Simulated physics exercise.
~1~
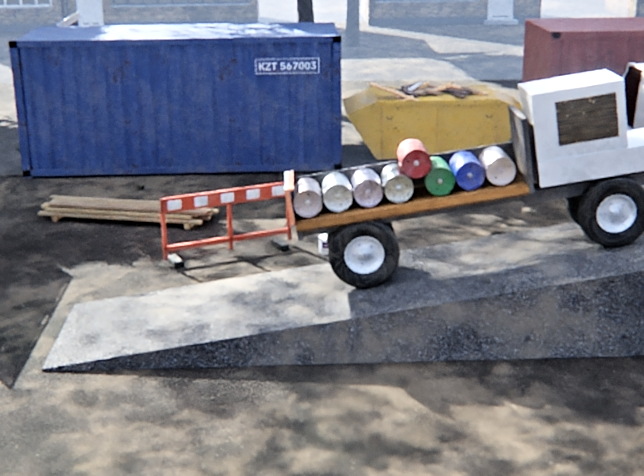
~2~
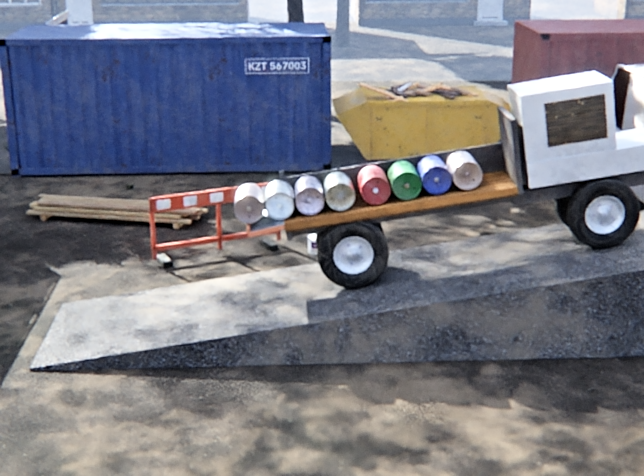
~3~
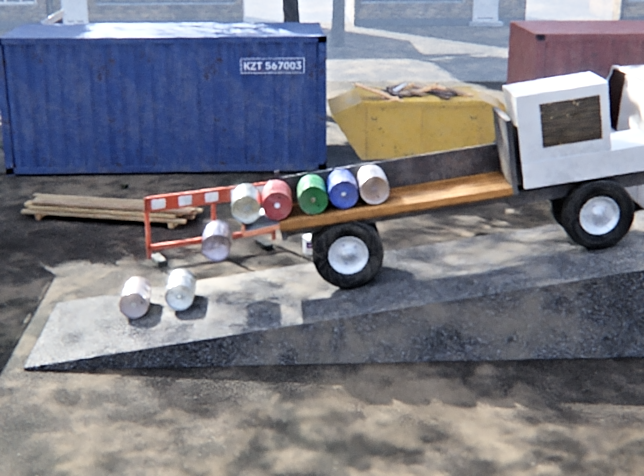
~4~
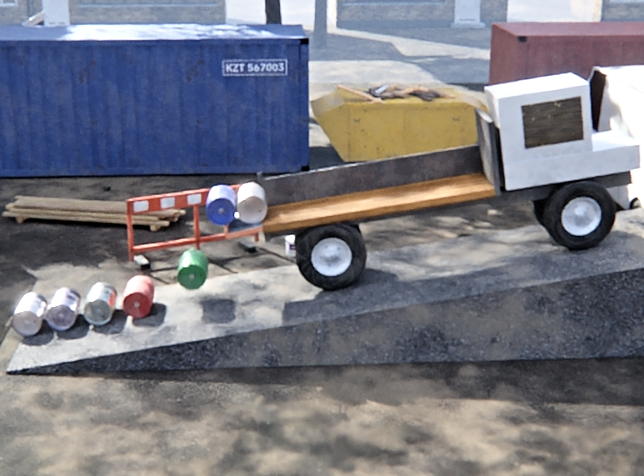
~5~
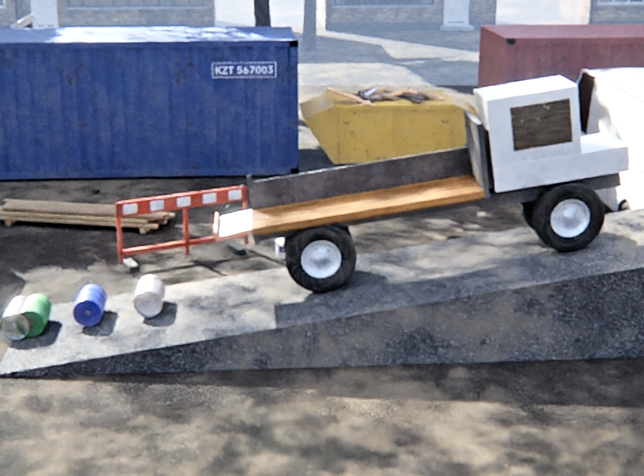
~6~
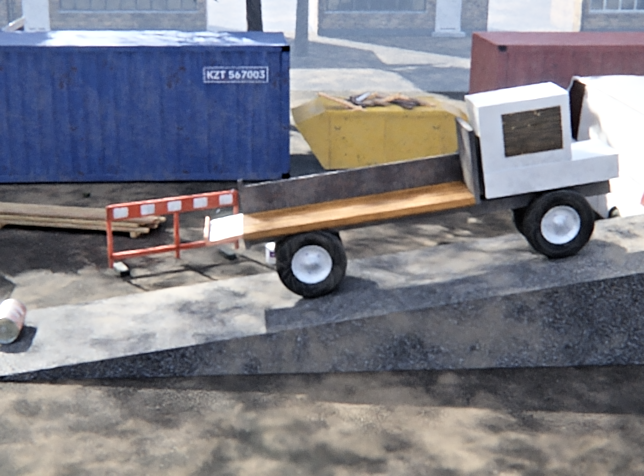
White truck on a ramp with its tailgate lowering, eight drums rolling left off the bed and down the slope, leaving it empty.
